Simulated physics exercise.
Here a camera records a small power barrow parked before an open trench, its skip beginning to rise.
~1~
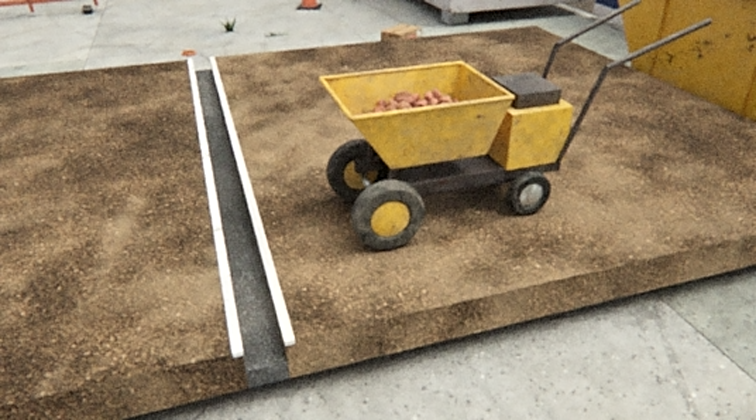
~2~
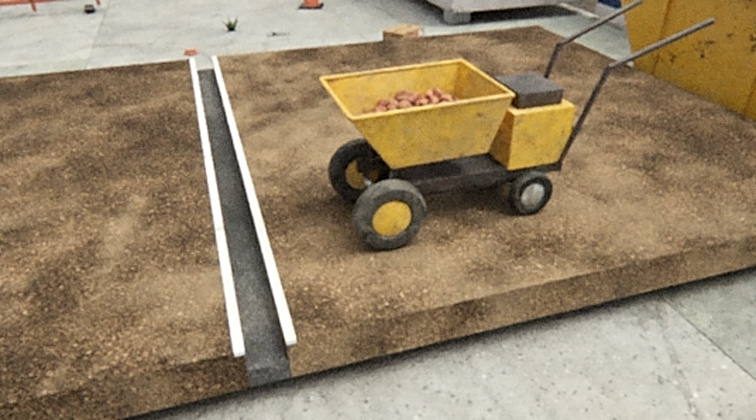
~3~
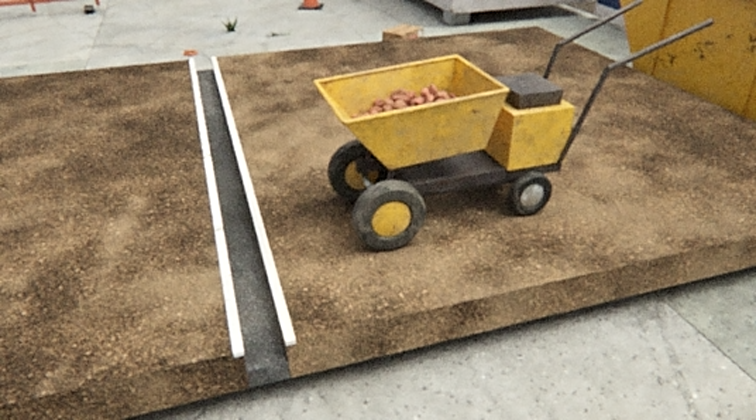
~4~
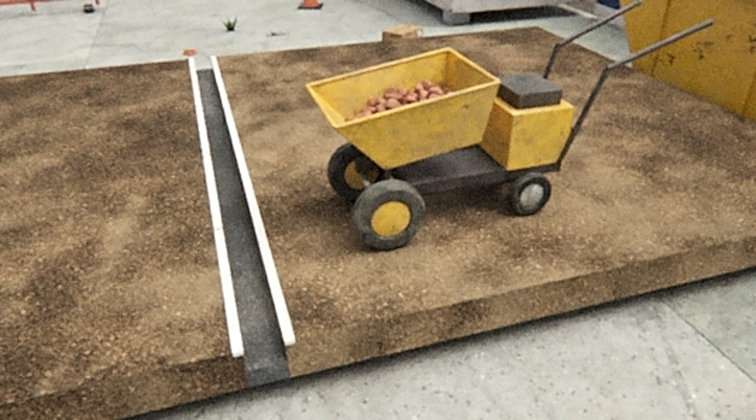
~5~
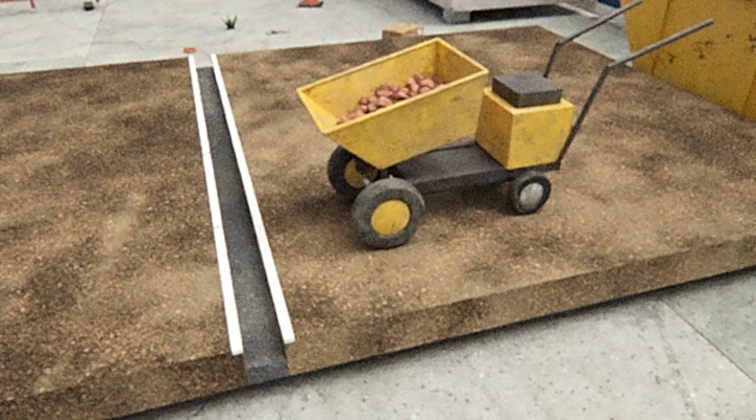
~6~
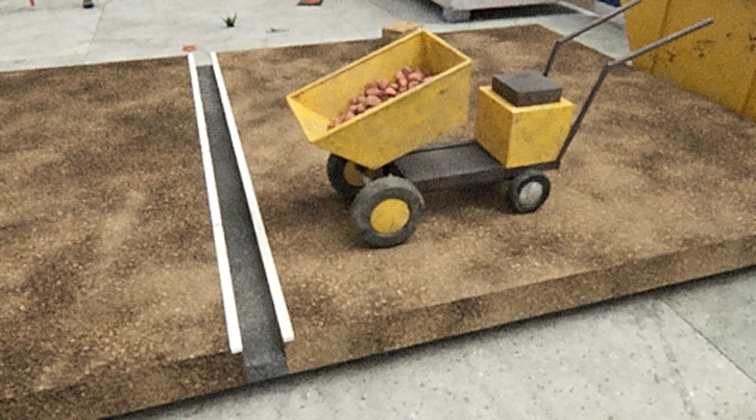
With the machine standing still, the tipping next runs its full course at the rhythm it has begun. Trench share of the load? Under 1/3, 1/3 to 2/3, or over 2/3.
One third to two thirds.
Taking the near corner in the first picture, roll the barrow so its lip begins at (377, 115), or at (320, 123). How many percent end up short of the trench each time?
Roughly 20 and 0 percent respectively.
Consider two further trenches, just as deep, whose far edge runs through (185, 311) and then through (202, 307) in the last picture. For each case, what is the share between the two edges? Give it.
80 % then 80 %, roughly.
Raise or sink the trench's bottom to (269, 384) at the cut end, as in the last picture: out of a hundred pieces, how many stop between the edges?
I'd guess about 70 %.
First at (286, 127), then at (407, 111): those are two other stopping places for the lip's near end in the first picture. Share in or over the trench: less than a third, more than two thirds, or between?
Under a third; under a third.
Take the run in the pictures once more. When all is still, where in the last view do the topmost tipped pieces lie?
Settled peak, approx. (241, 233).
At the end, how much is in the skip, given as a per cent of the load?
Result: Close to 30 per cent.
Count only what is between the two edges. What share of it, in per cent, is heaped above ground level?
35 per cent, near enough.
Soon, skip tipped steeply; all in the skip.
A while on, skip tipped right over; most in the skip; a stray few short of the trench; a small part in or heaped over the trench; a stray few falling.
Towards the end, skip tipped right over; about a third in the skip; a stray few short of the trench; about half in or heaped over the trench; a small part beyond it.
Finally, skip tipped right over; about a third in the skip; a stray few short of the trench; about half in or heaped over the trench; a small part beyond it.
